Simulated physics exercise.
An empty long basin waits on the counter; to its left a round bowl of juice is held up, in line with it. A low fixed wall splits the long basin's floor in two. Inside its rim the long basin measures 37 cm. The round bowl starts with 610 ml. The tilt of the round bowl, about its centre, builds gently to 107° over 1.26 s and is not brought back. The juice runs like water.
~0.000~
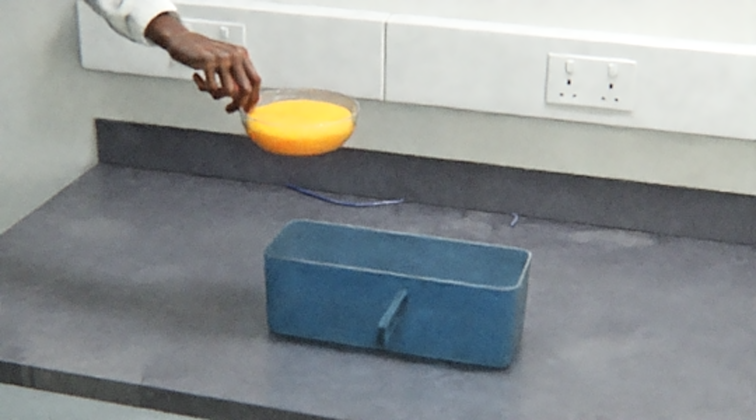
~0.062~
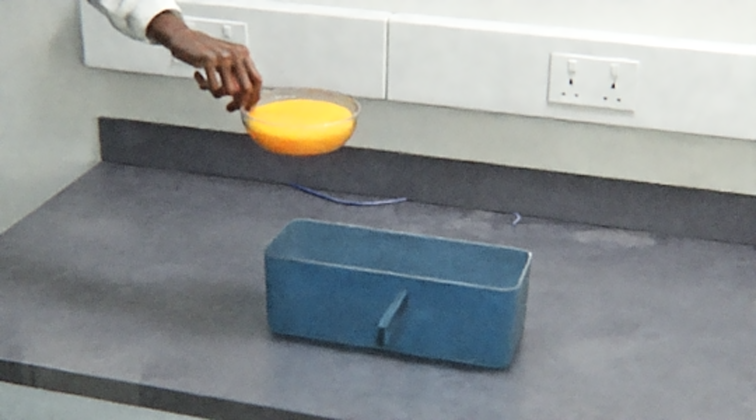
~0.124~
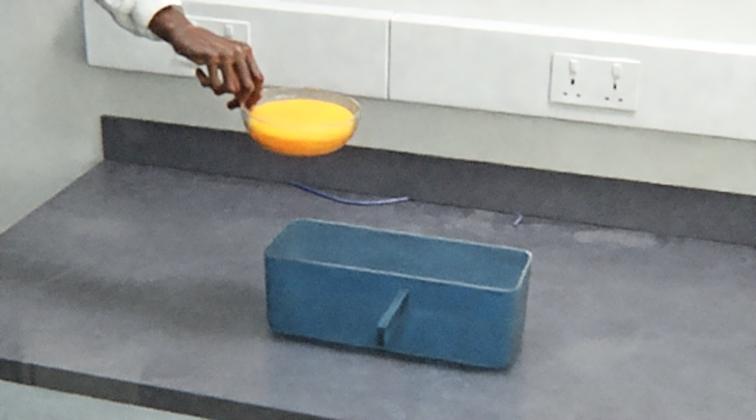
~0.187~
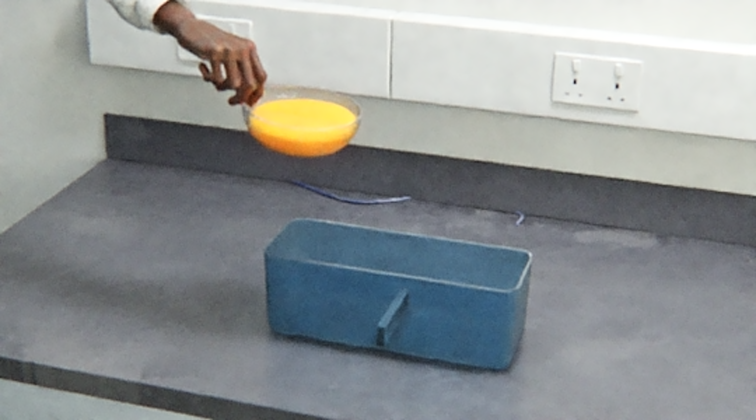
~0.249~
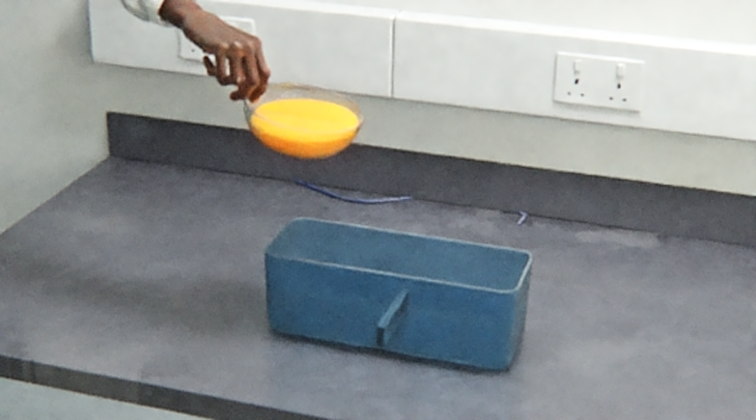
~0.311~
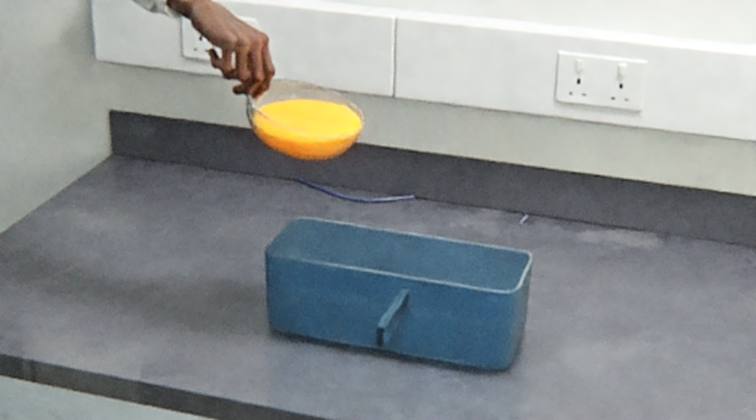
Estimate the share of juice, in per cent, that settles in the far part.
About 59 per cent.
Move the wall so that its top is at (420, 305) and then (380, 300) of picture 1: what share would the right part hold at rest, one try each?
In turn about 15 and 75 per cent.
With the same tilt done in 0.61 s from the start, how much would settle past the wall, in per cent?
Then about 50 per cent.
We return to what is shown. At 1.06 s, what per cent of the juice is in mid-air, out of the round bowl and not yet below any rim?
Near 4 in a hundred.
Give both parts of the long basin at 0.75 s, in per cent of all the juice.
Left about 5, right about 26.
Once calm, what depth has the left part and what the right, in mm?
Left about 12 mm, right about 16 mm.
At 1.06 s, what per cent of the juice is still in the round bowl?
About 0 per cent.
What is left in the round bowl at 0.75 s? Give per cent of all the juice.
Near 26 in a hundred.
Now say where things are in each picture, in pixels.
In the first picture, tilt 0°; pouring edge (356, 114); surface from (250, 110) to (354, 122); the long basin's rim runs from (276, 237) to (525, 272); the wall's top is at (393, 308).
In the second picture, tilt 1°; pouring edge (356, 115); surface from (250, 110) to (355, 123).
In the third picture, tilt 3°; pouring edge (357, 117); surface from (251, 109) to (355, 124).
In the fourth picture, tilt 6°; pouring edge (358, 120); surface from (253, 108) to (356, 125).
In the fifth picture, tilt 10°; pouring edge (359, 125); surface from (255, 108) to (357, 125).
In the sixth picture, tilt 15°; pouring edge (360, 130); surface from (257, 109) to (360, 125).
By 0.75 s the tilt is 69° and 26 per cent is still to pour, 5 is left of the wall and 26 right of it.
By 1.06 s the tilt is 101° and 0 per cent is still to pour, 36 is left of the wall and 59 right of it.
By 1.40 s the tilt is 107° and 0 per cent is still to pour, 39 is left of the wall and 59 right of it.
By 1.76 s the tilt is 107° and 0 per cent is still to pour, 40 is left of the wall and 59 right of it.
At rest 40 per cent lies left of the wall, 59 right of it and 1 outside.
